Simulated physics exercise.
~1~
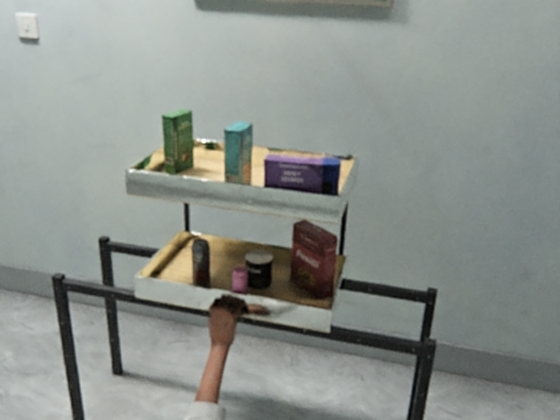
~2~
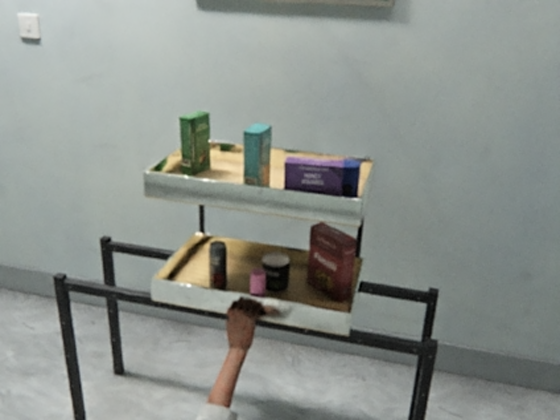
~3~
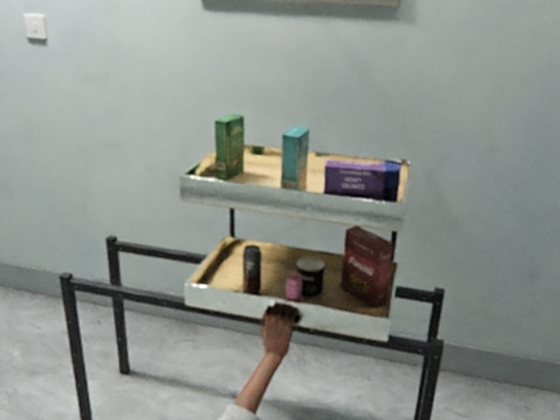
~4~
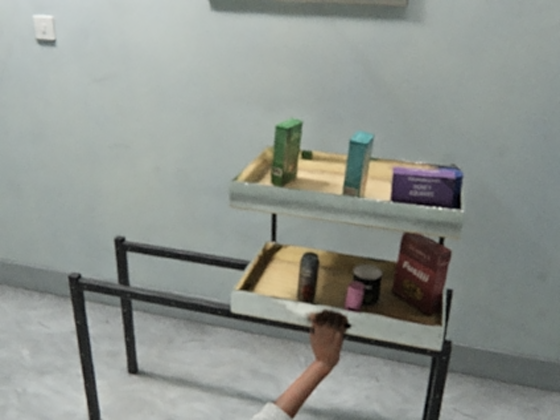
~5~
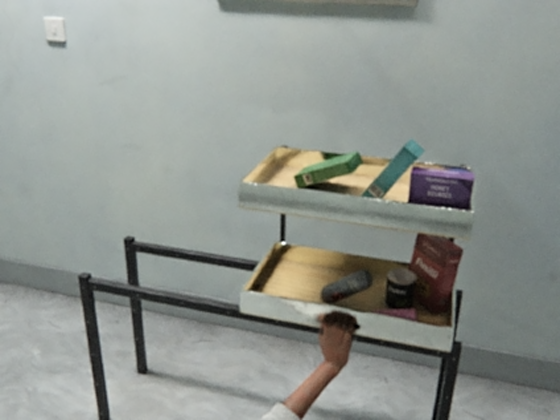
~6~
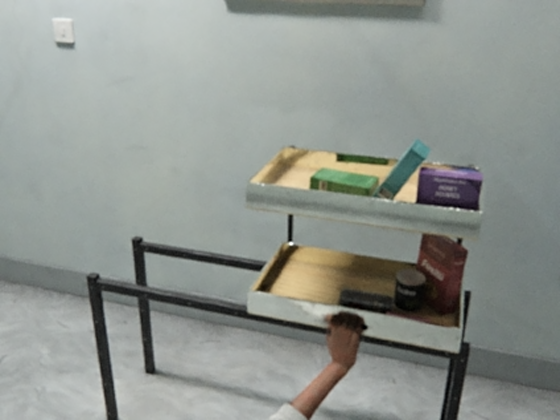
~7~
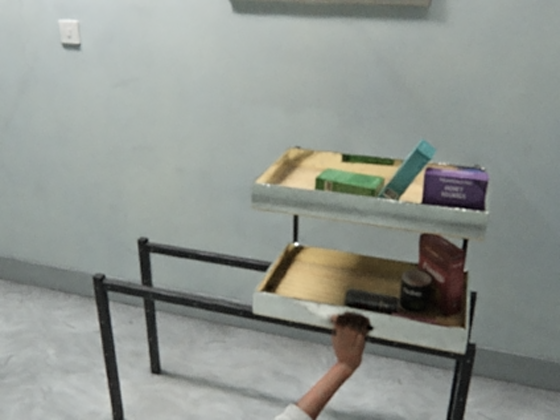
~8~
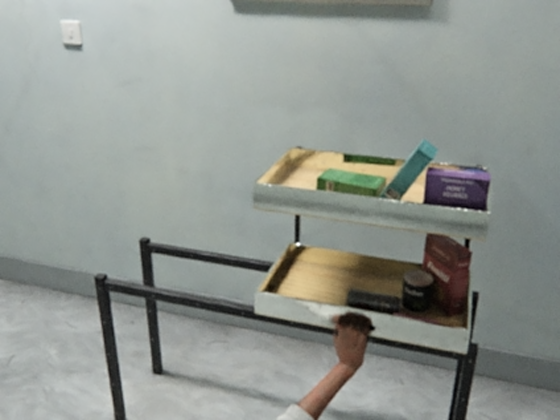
Grey-walled room, a hand sliding a two-tier tray right along rails until it stops, toppling green packet, grey can and pink shaker.
